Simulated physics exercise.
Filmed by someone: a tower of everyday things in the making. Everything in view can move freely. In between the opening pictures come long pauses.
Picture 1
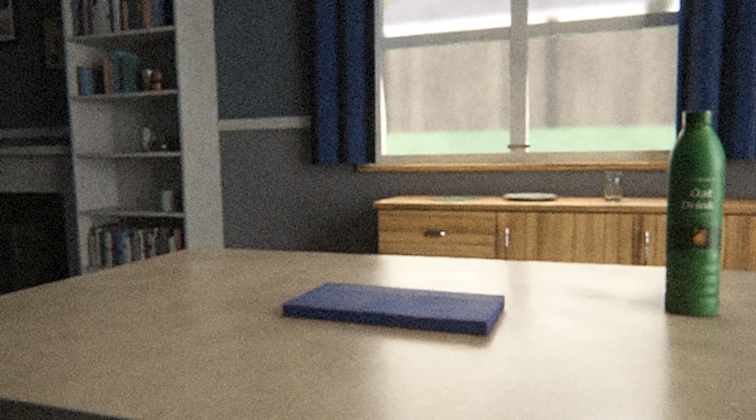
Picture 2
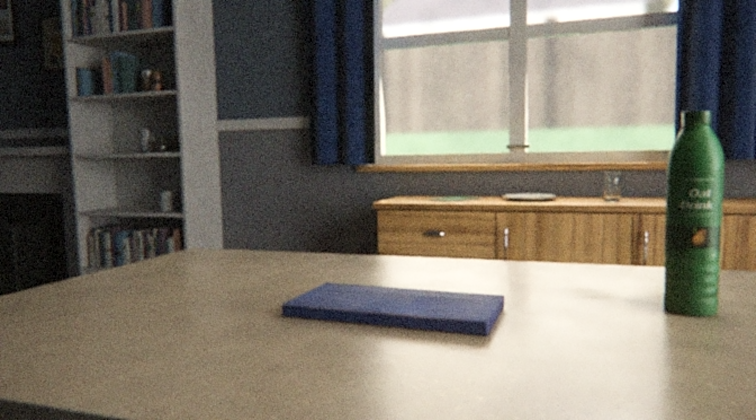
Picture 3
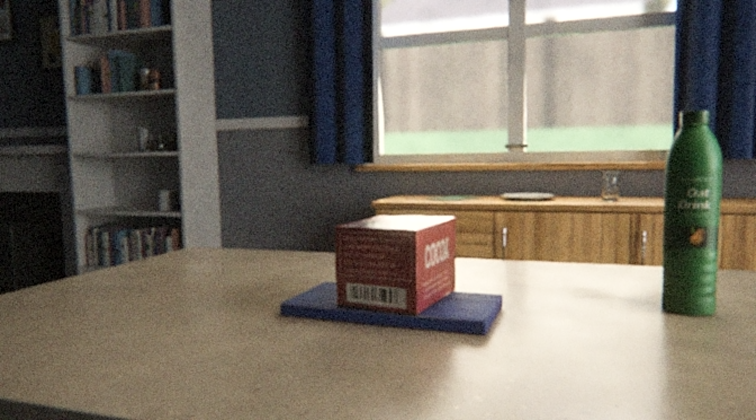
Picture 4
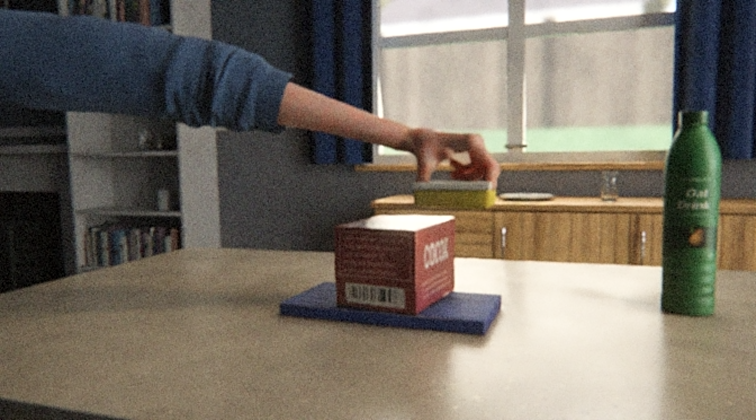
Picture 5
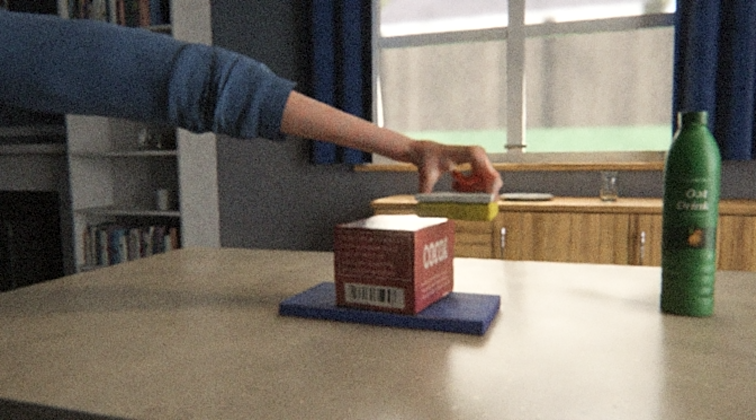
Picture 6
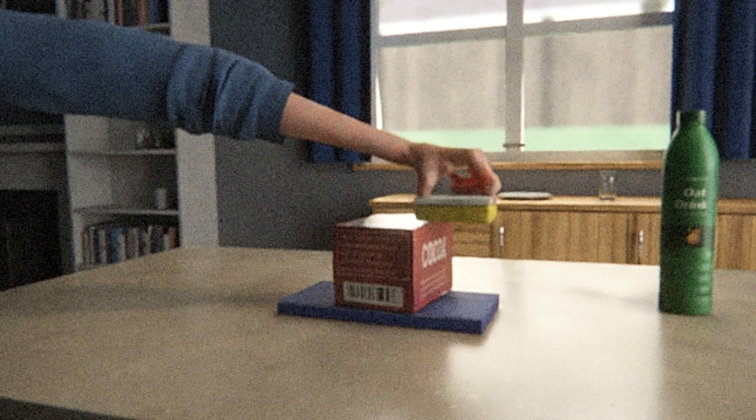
At the start, a flat blue board lies on a table with a green bottle to its right. A red cocoa box then appears on the board, and an arm in a blue sleeve holds a yellow sponge above the box's right side, lowering it slightly while the hand keeps its grip.
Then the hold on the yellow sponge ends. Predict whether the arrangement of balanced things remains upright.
Some of it tumbles.
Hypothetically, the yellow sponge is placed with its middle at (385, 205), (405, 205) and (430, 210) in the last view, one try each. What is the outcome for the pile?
For the first case the pile survives; for the second, it survives; for the third, it survives.
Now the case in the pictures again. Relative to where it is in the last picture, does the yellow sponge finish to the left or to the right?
Pretty clearly in the rightward direction.
Then, 0.30 s later than the last frame, yellow sponge now fallen.
Then, 0.50 s later than the last frame, things are still on the move.
When it is over, fallen, yellow sponge; the other 3 as before. End places, in pixels of the last picture, yellow sponge near (550, 303). The pile comes apart.
